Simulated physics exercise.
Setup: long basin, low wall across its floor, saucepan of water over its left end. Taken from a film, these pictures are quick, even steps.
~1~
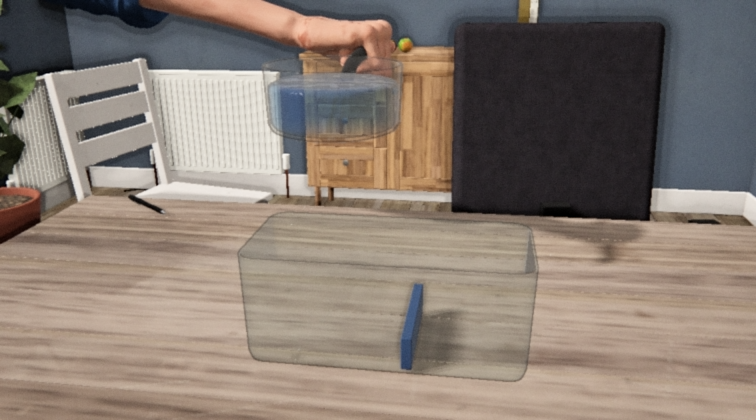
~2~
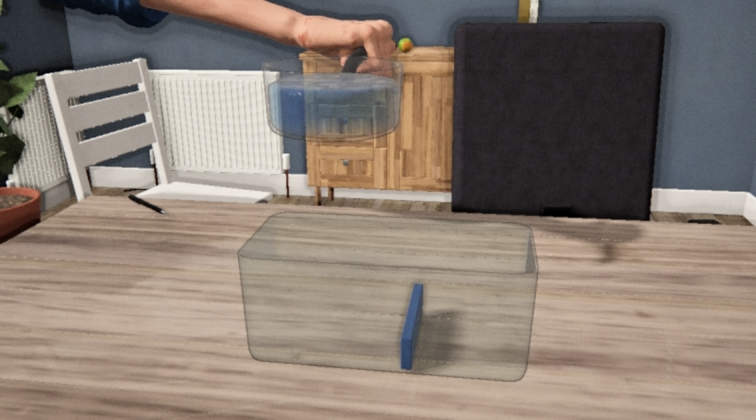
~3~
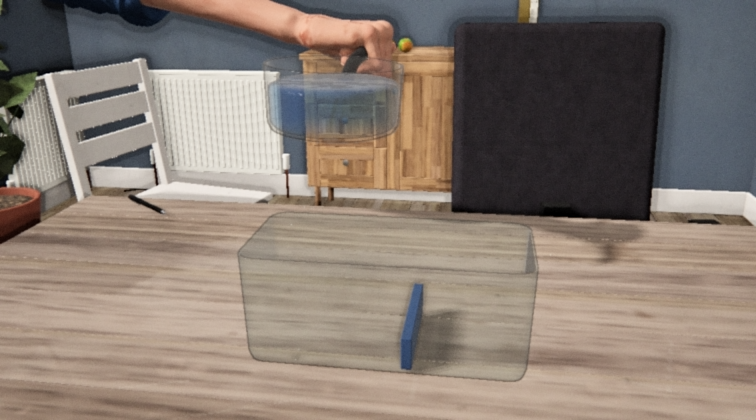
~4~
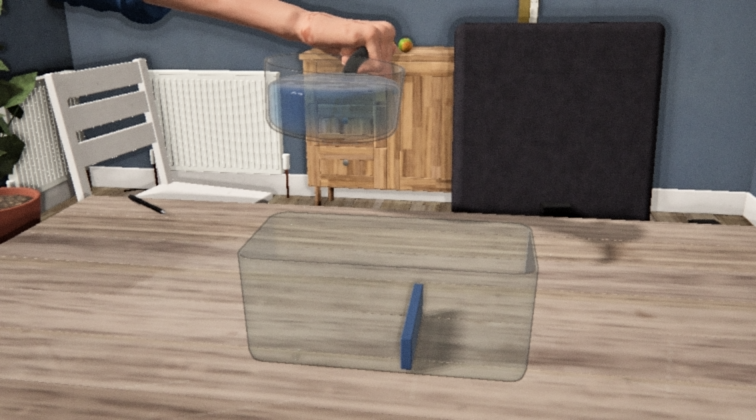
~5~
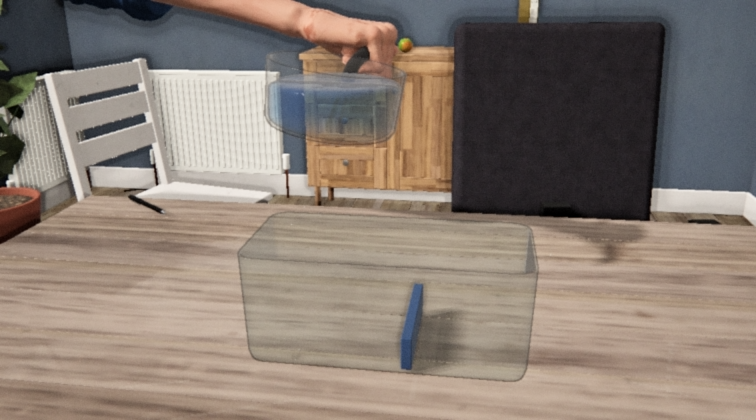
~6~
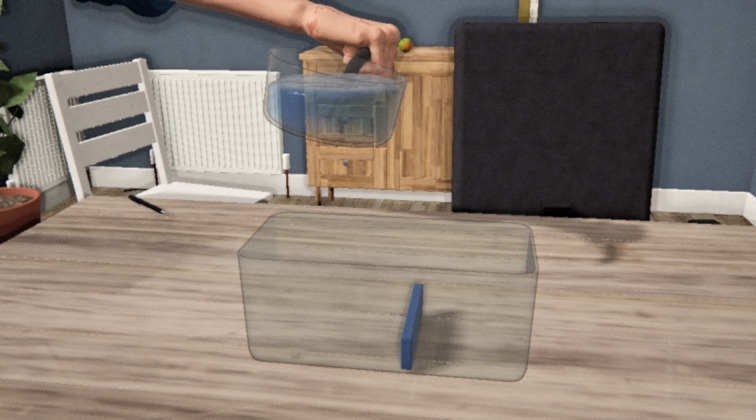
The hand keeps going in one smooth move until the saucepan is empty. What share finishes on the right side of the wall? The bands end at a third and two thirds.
The amount right of the wall is going to climb past two thirds.
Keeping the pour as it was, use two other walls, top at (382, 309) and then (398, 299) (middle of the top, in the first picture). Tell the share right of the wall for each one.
Result: 95 % first, 95 % second.
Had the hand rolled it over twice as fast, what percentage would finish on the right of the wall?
Estimate: Around 75 %.
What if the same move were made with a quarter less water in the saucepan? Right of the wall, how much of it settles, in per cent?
It should come out close to 90 per cent.
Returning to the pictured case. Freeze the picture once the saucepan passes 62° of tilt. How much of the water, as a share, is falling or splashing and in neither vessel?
About 30 %.
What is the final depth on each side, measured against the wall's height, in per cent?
Left side: Approx. 10 %; right side: Approx. 100 %.
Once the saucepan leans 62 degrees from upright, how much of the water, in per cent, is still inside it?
Near 60 per cent.
A moment on, the saucepan is tipped part way and 59 per cent is still to pour, 0 is left of the wall and 8 right of it.
Next, the saucepan is tipped on its side and 14 per cent is still to pour, 2 is left of the wall and 71 right of it.
Then the saucepan is tipped on its side and 2 per cent is still to pour, 6 is left of the wall and 89 right of it.
Later the saucepan is tipped on its side and 0 per cent is still to pour, 9 is left of the wall and 90 right of it.
Finally, 9 per cent lies left of the wall, 90 right of it and 1 outside.
